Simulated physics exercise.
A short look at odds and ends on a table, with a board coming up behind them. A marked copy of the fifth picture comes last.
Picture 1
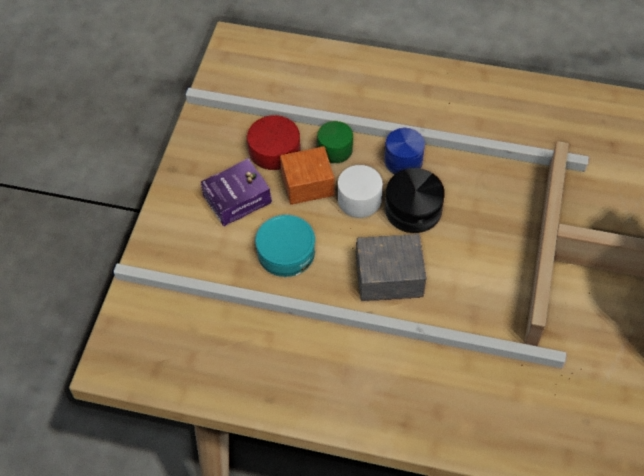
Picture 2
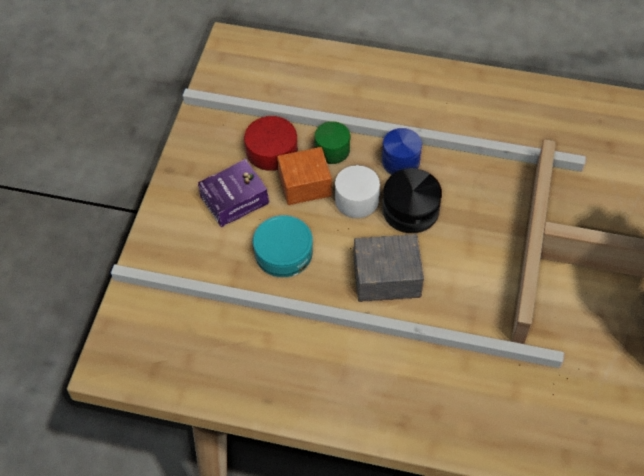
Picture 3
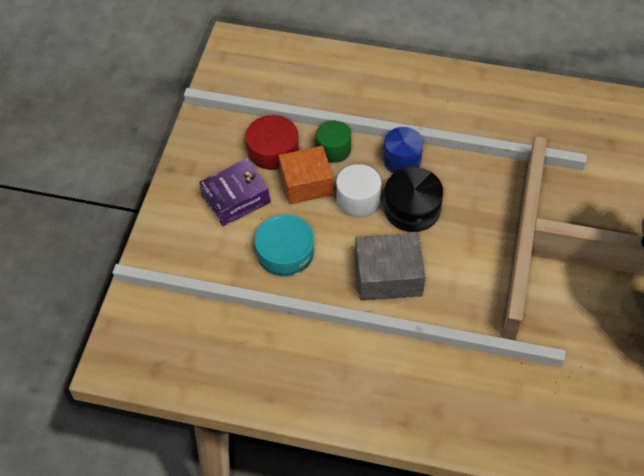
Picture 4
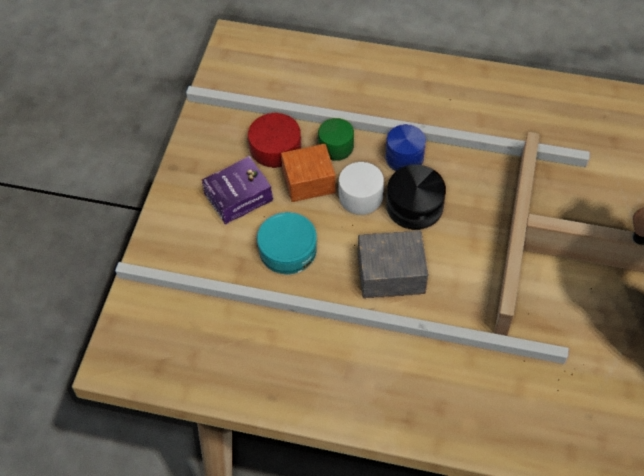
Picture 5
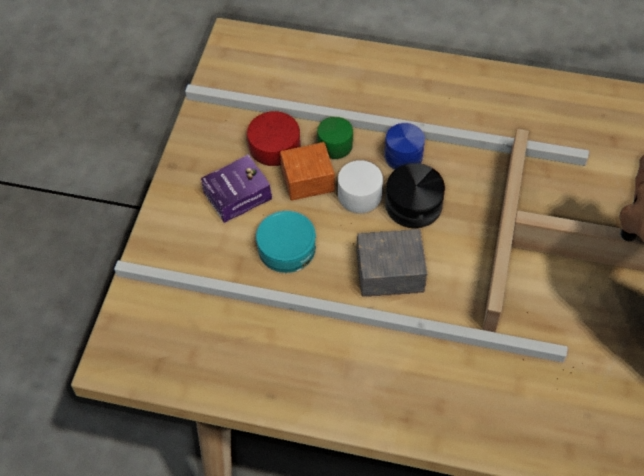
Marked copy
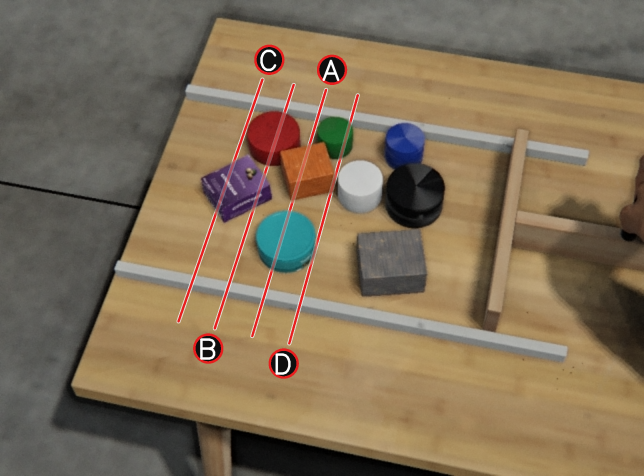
On a wooden table, a wooden board slides slowly left toward a cluster of small objects.
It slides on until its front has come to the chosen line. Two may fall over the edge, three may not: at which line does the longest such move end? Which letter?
At B, and not beyond.
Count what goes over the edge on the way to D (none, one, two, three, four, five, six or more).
The count is none.
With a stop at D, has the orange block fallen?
No.
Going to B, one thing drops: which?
The purple packet goes over.
On the copy, A at (292, 203); B at (257, 197); C at (224, 191); D at (326, 209).
On B. First, board (417, 198); orange block (290, 175); grey block (368, 253).
Then, board (327, 183); purple packet (190, 196); red pot (243, 128).
Finally, board (260, 171); purple packet over the edge; red pot (185, 119); one fallen.
By contrast, A is within the limit but short; C drops four; D is within the limit but short.
